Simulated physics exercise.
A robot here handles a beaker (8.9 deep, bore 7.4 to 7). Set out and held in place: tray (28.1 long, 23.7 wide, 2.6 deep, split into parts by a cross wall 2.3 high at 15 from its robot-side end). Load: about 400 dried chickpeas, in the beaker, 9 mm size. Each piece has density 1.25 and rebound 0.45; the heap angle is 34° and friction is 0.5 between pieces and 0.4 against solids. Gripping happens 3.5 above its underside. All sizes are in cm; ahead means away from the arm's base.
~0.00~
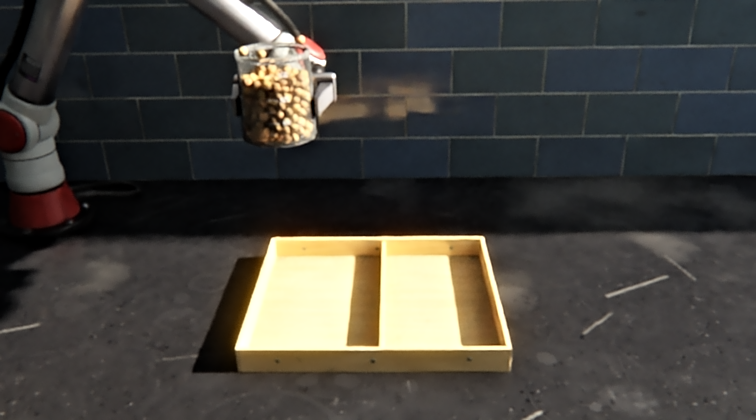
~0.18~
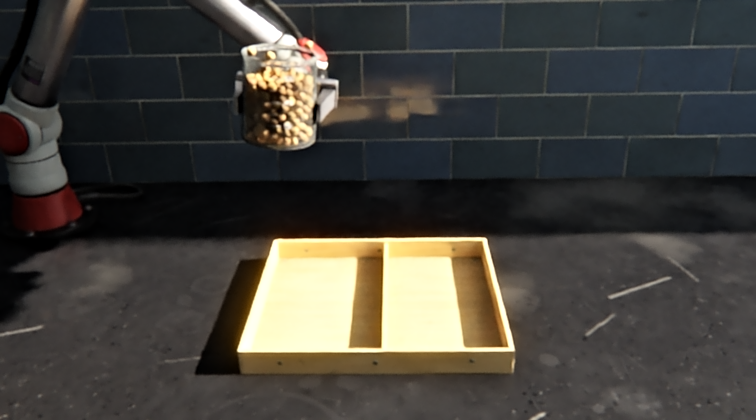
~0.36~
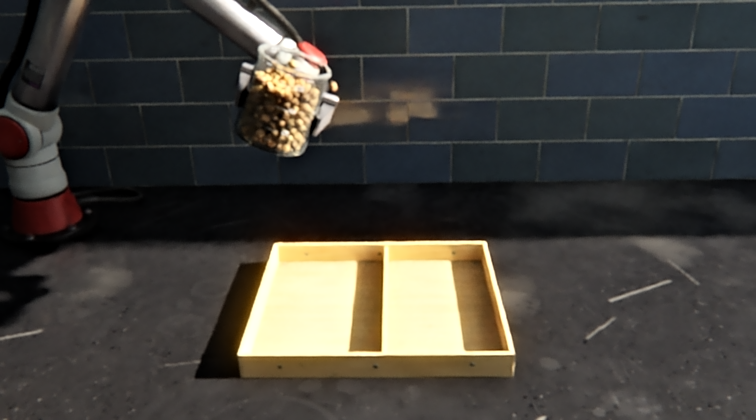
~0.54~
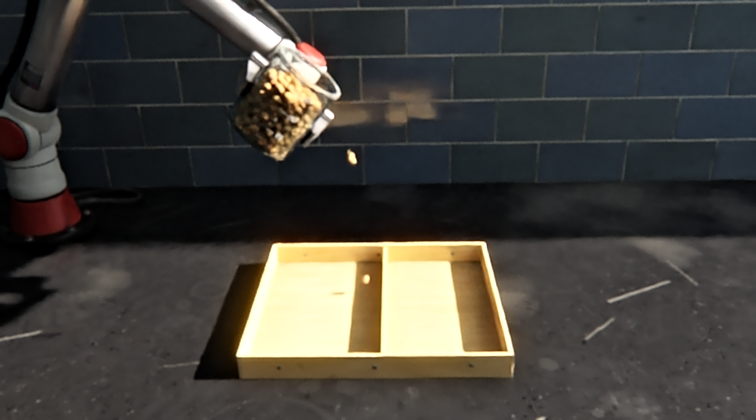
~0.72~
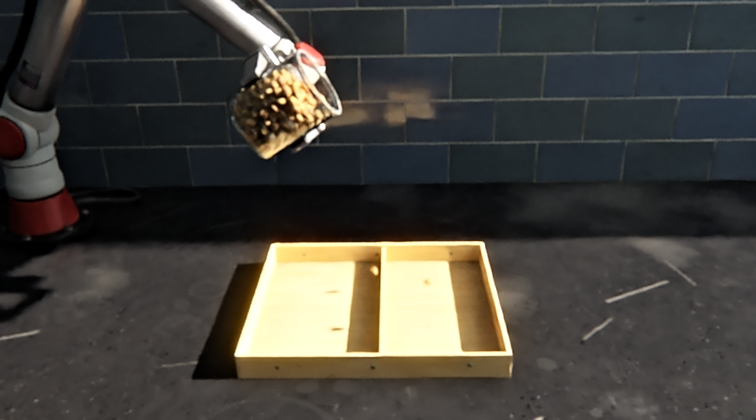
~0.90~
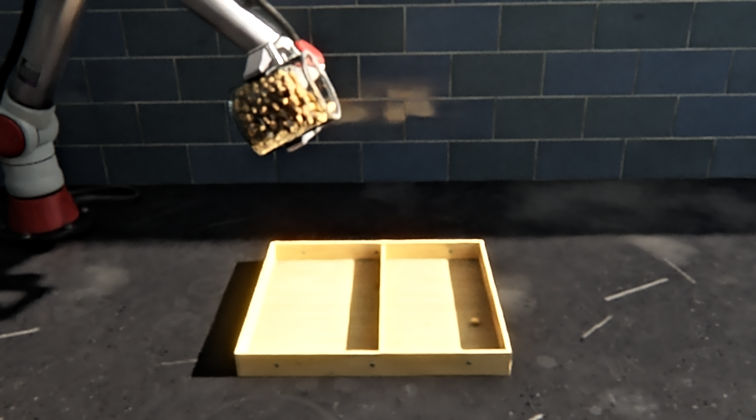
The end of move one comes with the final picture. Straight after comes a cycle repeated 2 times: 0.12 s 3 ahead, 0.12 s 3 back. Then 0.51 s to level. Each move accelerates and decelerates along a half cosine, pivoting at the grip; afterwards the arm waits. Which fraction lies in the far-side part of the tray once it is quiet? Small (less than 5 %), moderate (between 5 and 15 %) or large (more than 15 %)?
Moderate.
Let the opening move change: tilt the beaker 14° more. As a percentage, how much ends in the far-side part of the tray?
Roughly 25 percent.
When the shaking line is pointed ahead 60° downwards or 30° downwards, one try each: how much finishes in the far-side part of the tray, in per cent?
It comes to around 0 per cent on the first try and around 5 per cent on the second.
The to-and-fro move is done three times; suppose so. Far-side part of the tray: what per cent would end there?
I'd expect something close to 10 per cent.
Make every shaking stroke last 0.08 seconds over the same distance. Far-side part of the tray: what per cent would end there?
20 %.
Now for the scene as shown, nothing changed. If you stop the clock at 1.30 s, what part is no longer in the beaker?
About 10 per cent.
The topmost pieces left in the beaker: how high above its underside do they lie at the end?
Around 8.5 cm up.
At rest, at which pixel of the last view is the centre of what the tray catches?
I'd say somewhere near (398, 305) in the final view.
By 1.30 s, tilted 64° forward, highest piece 28 above the table; 367 in the beaker, 12 in the far-side part, 7 in the robot-side part, 11 in flight or on a rim.
By 1.69 s, tilted 21° forward, highest piece 30 above the table; 344 in the beaker, 29 in the far-side part, 21 in the robot-side part, 2 on the table or floor, 1 in flight or on a rim.
By 2.09 s, level, highest piece 31 above the table; 344 in the beaker, 30 in the far-side part, 21 in the robot-side part, 2 on the table or floor.
By 3.14 s, level, highest piece 31 above the table; 344 in the beaker, 30 in the far-side part, 21 in the robot-side part, 2 on the table or floor.
Final count, 344 in the beaker, 30 in the far-side part, 21 in the robot-side part, 2 on the table or floor. That is 8 % in the far-side part of the tray.
